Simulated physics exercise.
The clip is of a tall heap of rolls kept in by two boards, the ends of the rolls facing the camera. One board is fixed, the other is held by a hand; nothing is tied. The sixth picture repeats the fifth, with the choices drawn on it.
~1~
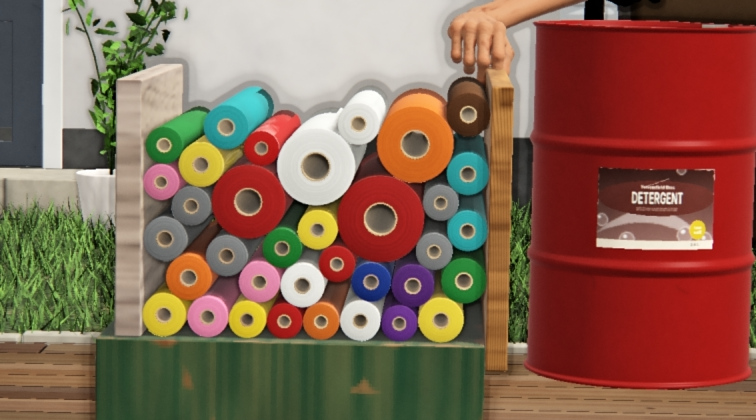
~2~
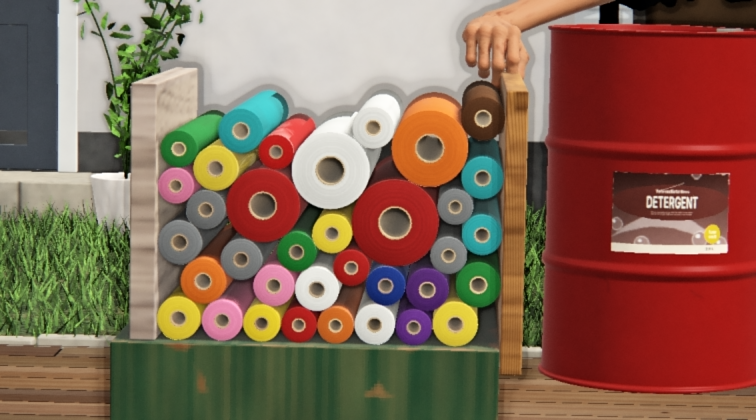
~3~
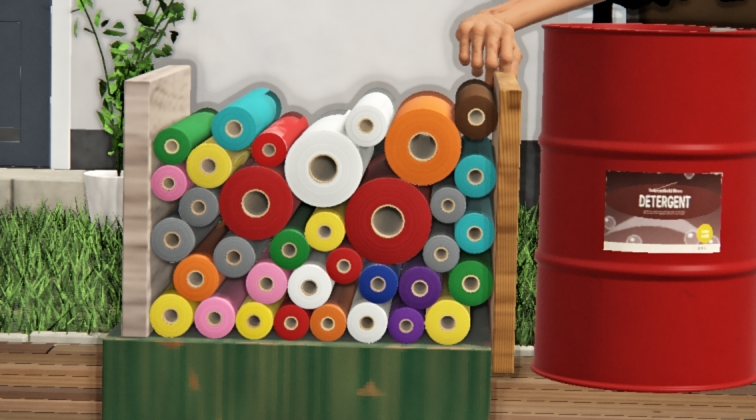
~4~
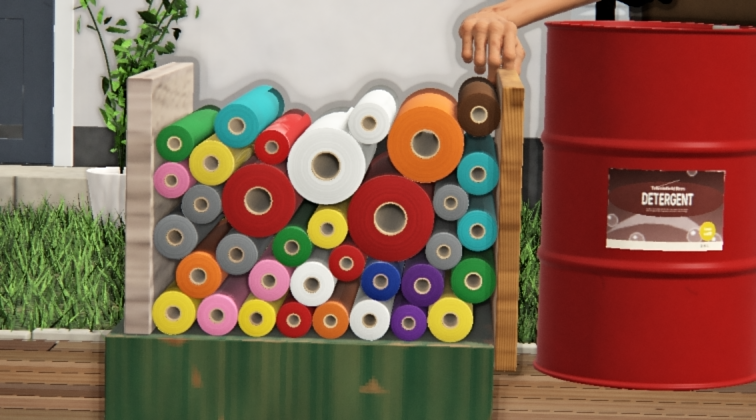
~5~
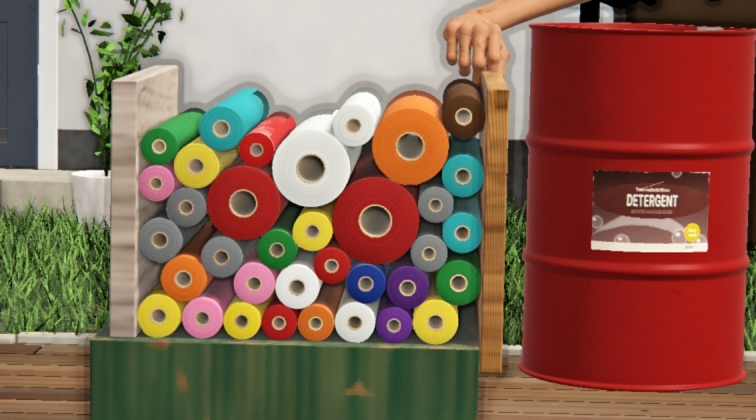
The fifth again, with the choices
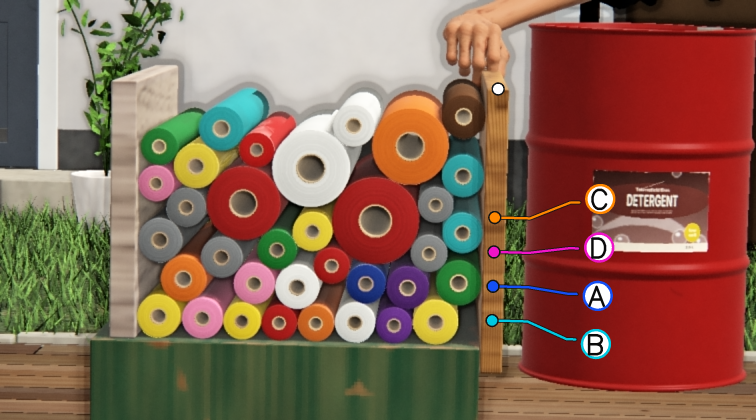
At the start, a tall heap of colourful rolls sits between two upright boards above a green base, a hand resting on the right board beside a red detergent barrel. The whole view shifts slightly right, then back left, while the rolls, boards and hand stay in place relative to one another.
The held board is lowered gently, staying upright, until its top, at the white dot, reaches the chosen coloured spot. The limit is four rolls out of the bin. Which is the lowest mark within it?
At most to D.
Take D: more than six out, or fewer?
It loses fewer than six.
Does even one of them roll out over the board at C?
At C: Yes.
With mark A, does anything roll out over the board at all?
At A: Yes.
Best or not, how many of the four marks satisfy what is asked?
Two of the four.
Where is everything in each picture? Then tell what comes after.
A white roll (360, 321); a blue roll (371, 282); a red roll (336, 264), in the first frame.
A red roll (351, 268); a grey roll (180, 242), in the second frame.
A white roll (324, 168); a white roll (367, 125), in the third frame.
Side board (505, 207), in the fourth frame.
A white roll (355, 323); a blue roll (366, 284); a red roll (331, 266), in the fifth frame.
On the marked copy, A at (493, 286); B at (492, 320); C at (494, 218); D at (494, 252); the white dot at (498, 89).
Taking D. A third of the way, top of the board (485, 162).
Two thirds of the way, top of the board (483, 247).
When it is over, top of the board (483, 251), two out over the board.
As for the rest, A more than four out over the board; B more than four out over the board; C one out over the board.
